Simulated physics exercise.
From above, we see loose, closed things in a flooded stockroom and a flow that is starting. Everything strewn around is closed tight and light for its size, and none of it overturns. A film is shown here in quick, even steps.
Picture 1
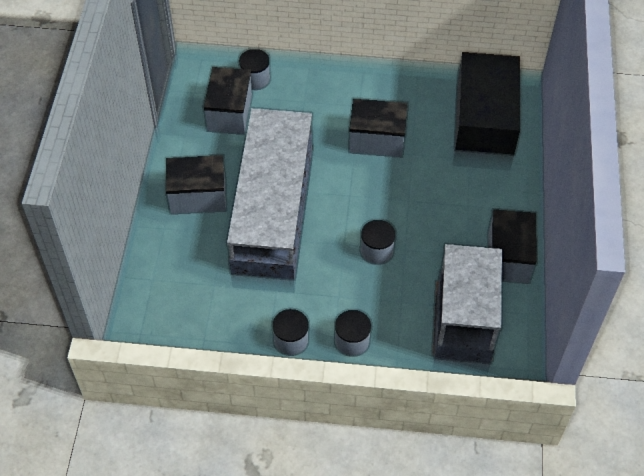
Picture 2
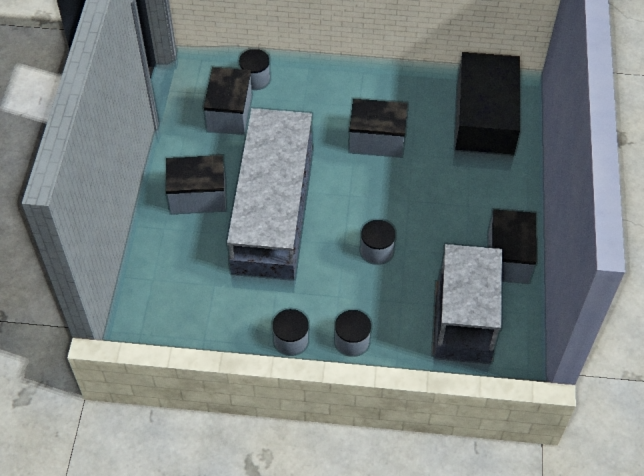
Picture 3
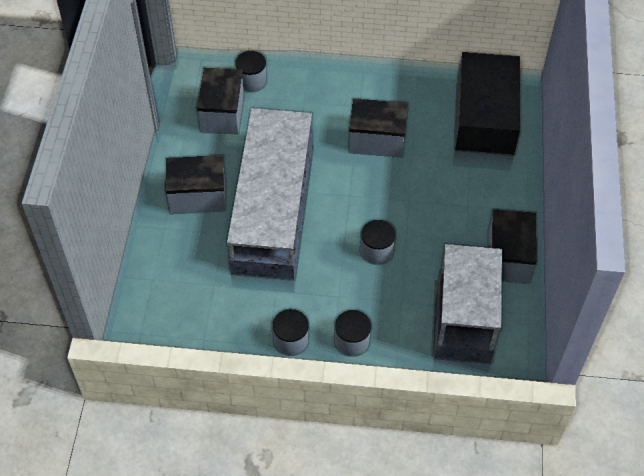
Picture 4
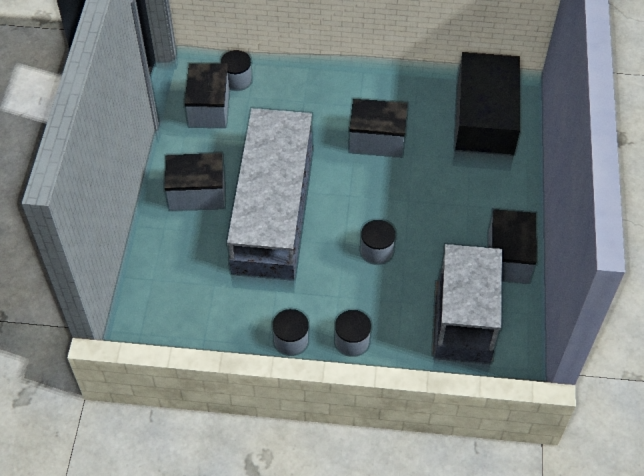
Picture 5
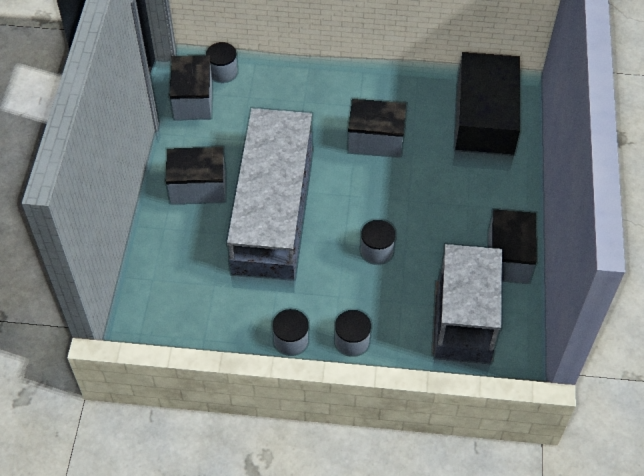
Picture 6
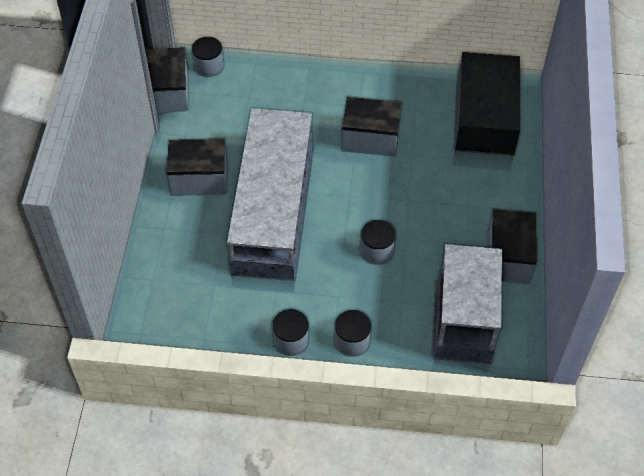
A dark-topped box and a round pail drift left across the flooded room's far corner.
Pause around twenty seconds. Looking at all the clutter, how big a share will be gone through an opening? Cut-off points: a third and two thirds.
A third to two thirds.
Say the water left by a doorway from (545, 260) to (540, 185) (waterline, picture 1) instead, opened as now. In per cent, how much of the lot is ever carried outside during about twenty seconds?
About 50 %.
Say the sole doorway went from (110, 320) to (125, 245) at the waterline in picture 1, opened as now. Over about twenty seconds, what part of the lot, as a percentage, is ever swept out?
Roughly 90 per cent.
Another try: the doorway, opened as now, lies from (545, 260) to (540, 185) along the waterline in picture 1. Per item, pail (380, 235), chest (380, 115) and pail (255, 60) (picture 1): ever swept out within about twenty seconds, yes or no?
One by one, that's lost, lost, not lost.
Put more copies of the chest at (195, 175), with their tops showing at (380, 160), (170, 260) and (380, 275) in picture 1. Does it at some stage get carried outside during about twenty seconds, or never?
For the three copies in the stated order: Escaped, escaped, remained.
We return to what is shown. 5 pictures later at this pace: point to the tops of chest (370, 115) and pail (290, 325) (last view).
I'd say around (322, 80) for the first and around (254, 321) for the second.
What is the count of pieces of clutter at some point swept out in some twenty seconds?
That makes 5.
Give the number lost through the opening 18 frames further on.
4.
A moment on, 2 of 8 are out; 6 afloat.
Next, 4 of 8 are out; 4 afloat.
Later, 4 of 8 are out; 4 afloat.
In the end, 5 of 8 are out; 3 afloat.
